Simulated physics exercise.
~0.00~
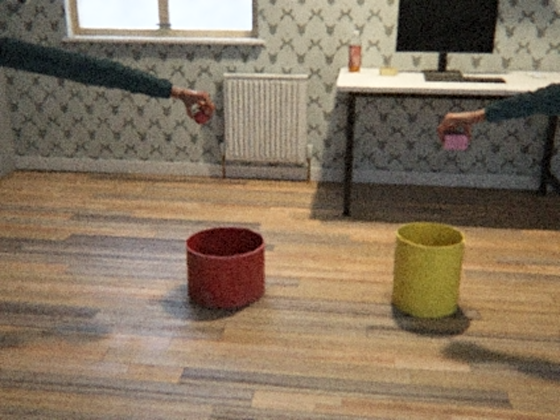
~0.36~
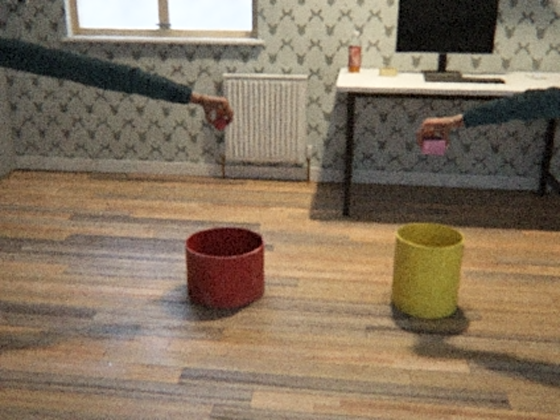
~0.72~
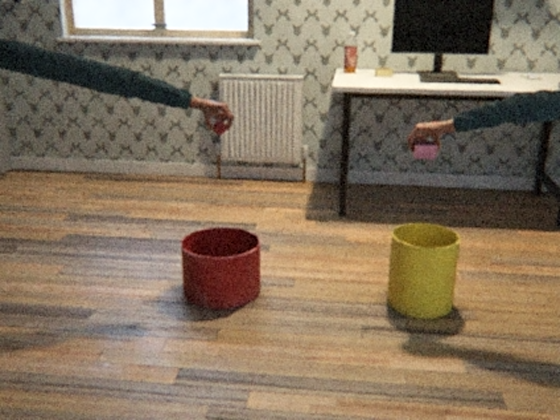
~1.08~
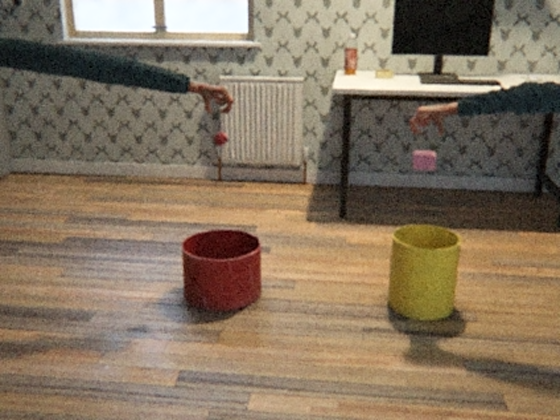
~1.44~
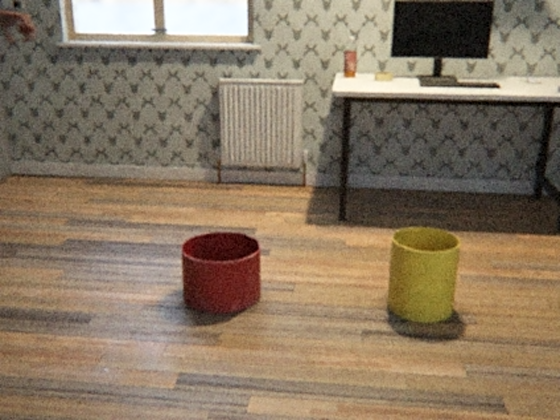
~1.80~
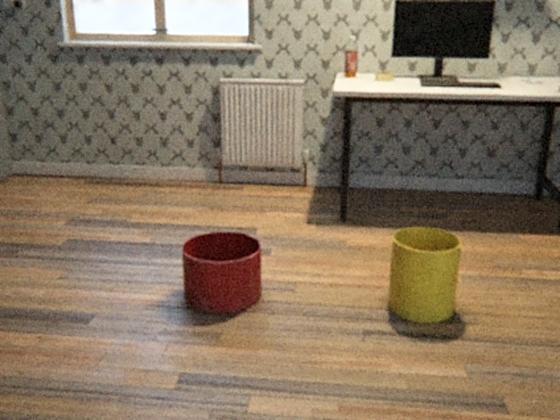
Small red object and pink block dropping from two outstretched hands toward red and yellow bins, then out of sight, hands gone.
